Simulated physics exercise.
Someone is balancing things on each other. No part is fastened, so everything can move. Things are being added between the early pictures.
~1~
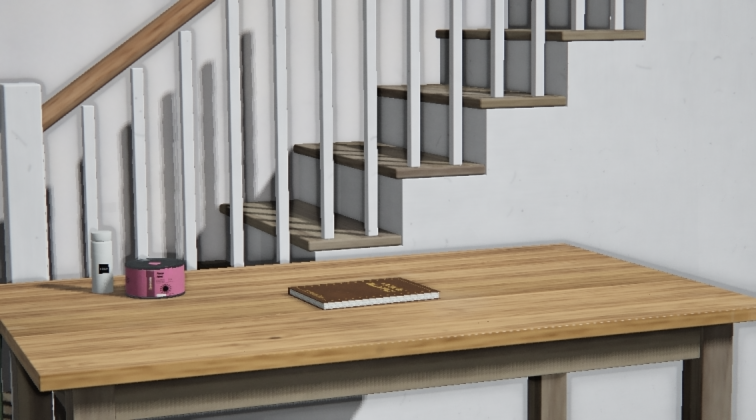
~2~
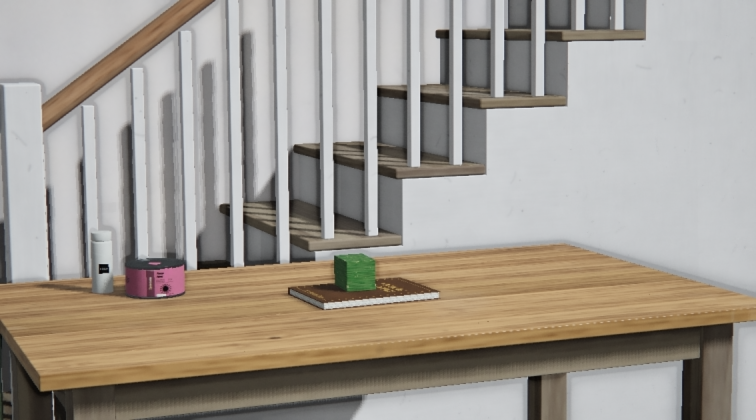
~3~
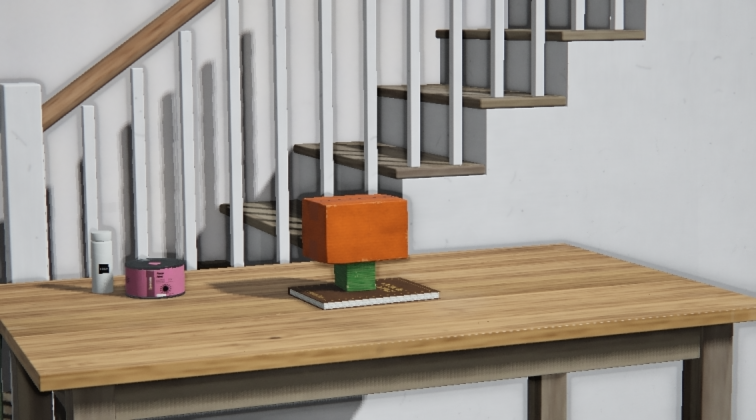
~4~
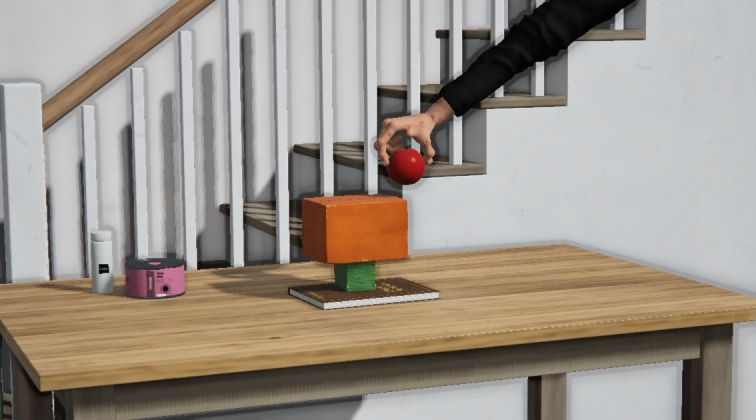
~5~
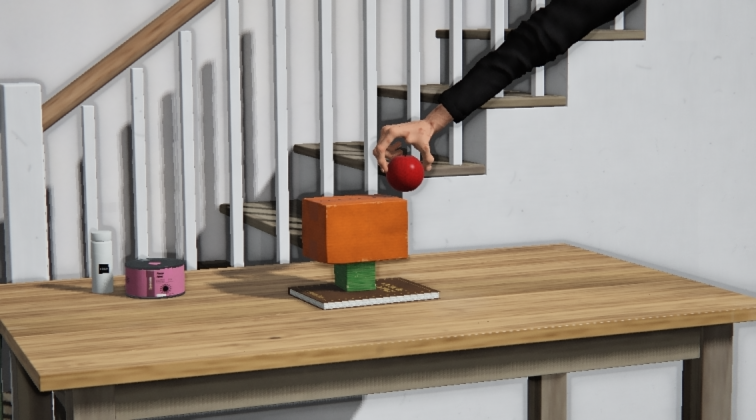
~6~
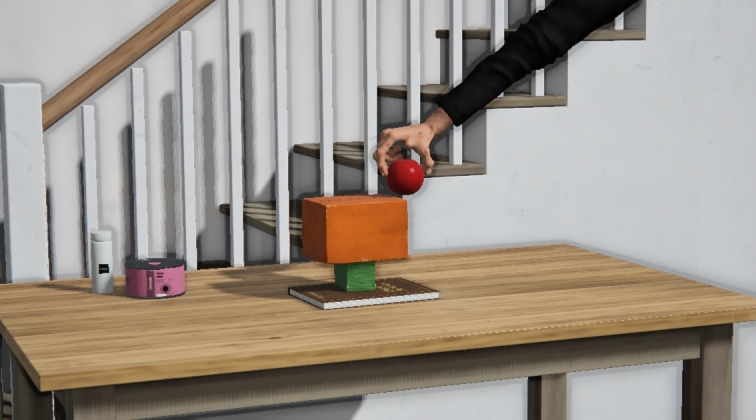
Hand lowering a red apple onto the right edge of an orange box stacked on a green block and brown book.
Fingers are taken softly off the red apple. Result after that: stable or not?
Seems the tower doesn't stand.
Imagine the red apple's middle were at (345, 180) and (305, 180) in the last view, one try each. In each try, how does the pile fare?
With the first placement the pile remains stable, with the second it tips over.
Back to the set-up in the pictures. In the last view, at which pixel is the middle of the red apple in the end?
At about (460, 268).
Then, 0.30 s past the last view, red apple now fallen.
Then, 0.40 s past the last view, things are still on the move.
Then, 1.50 s past the last view, nothing new.
Finally, fallen, red apple; the other 5 still in place. Final places as the last picture's camera would see them, red apple near (460, 268). The pile comes apart.
